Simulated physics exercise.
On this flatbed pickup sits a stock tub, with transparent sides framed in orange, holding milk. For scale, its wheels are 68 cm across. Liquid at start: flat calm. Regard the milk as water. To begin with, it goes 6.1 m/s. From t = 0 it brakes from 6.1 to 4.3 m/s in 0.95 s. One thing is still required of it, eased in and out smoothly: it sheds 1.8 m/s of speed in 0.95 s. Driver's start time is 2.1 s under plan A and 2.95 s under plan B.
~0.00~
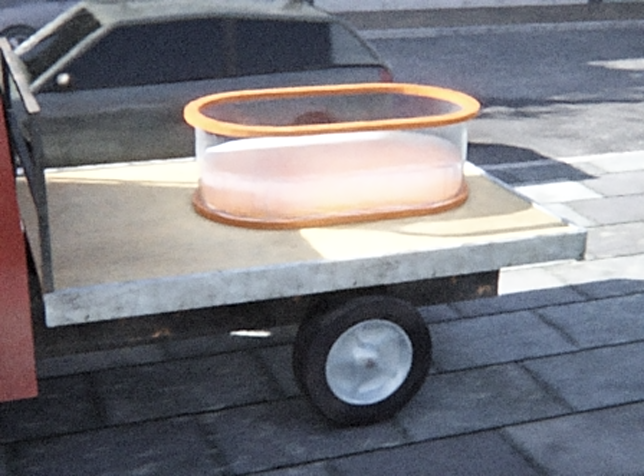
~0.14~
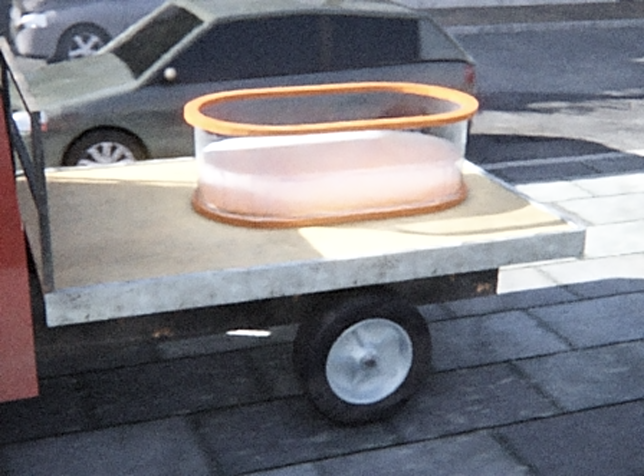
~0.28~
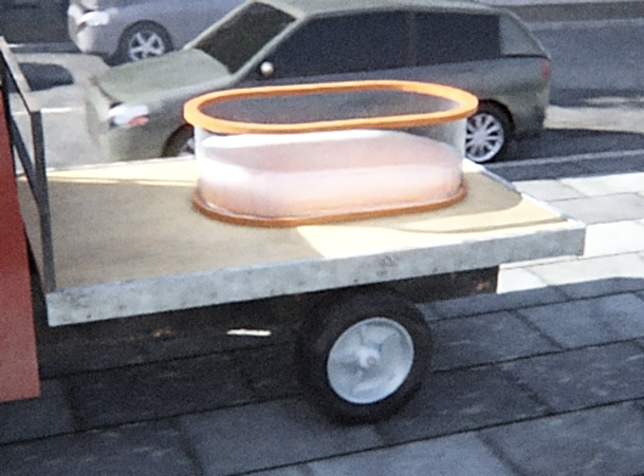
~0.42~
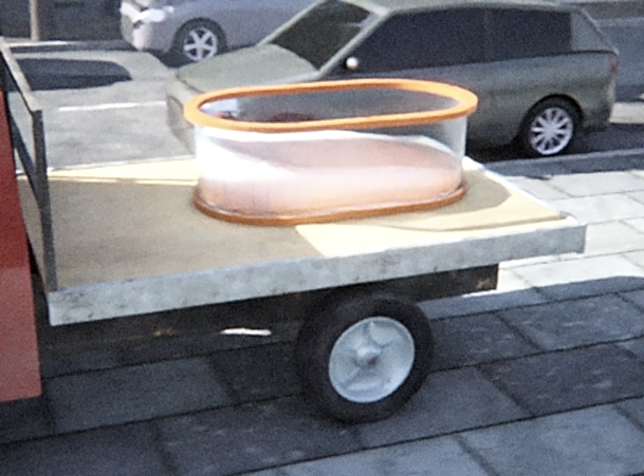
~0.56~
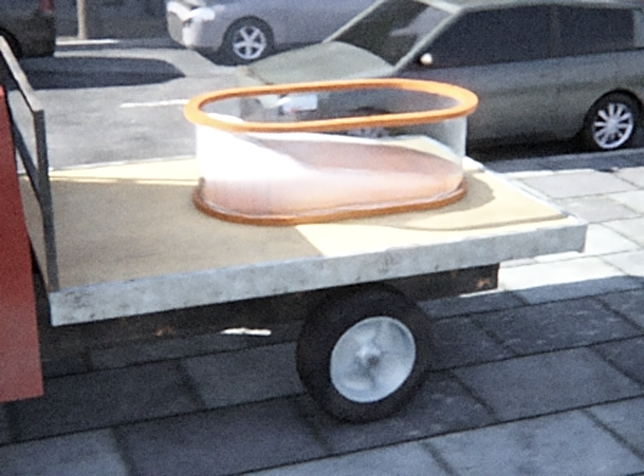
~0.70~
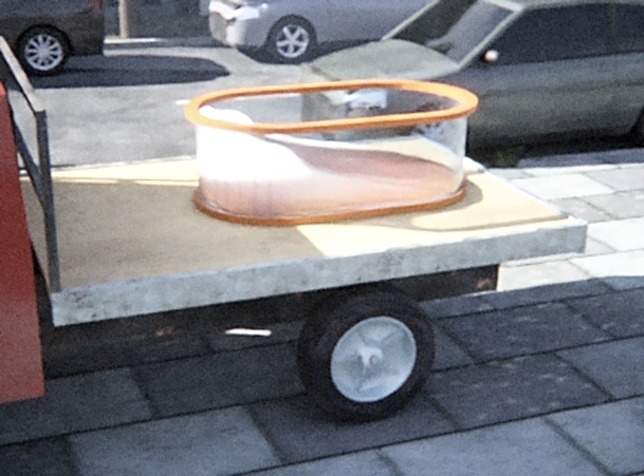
On a paved street beside parked cars, a flatbed truck rolls along carrying a clear, orange-rimmed tub of pale liquid; the liquid's surface starts level, then climbs steadily at the left end and sinks at the right.
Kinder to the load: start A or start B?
Start B.
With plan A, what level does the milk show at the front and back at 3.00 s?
The surface sits near 48 cm in front and near 2 cm at the rear.
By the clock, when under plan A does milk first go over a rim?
First escape: Approx. 2.0 s.
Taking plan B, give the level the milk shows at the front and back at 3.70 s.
Roughly 40 cm in front, roughly 4 cm behind.
For plan A, By 3.00 s the surface is 48 cm up at the front and 2 cm at the back; 6 per cent is out, mostly over the front, some over the back.
For plan A, By 6.03 s 14 per cent is out, mostly over the front, some over the back, 29 of 212 litres.
For plan B, By 3.70 s the surface is 39 cm up at the front and 3 cm at the back; 1 per cent is out, over the back.
For plan B, By 6.89 s 2 per cent is out, mostly over the back, some over the front, 5 of 212 litres.
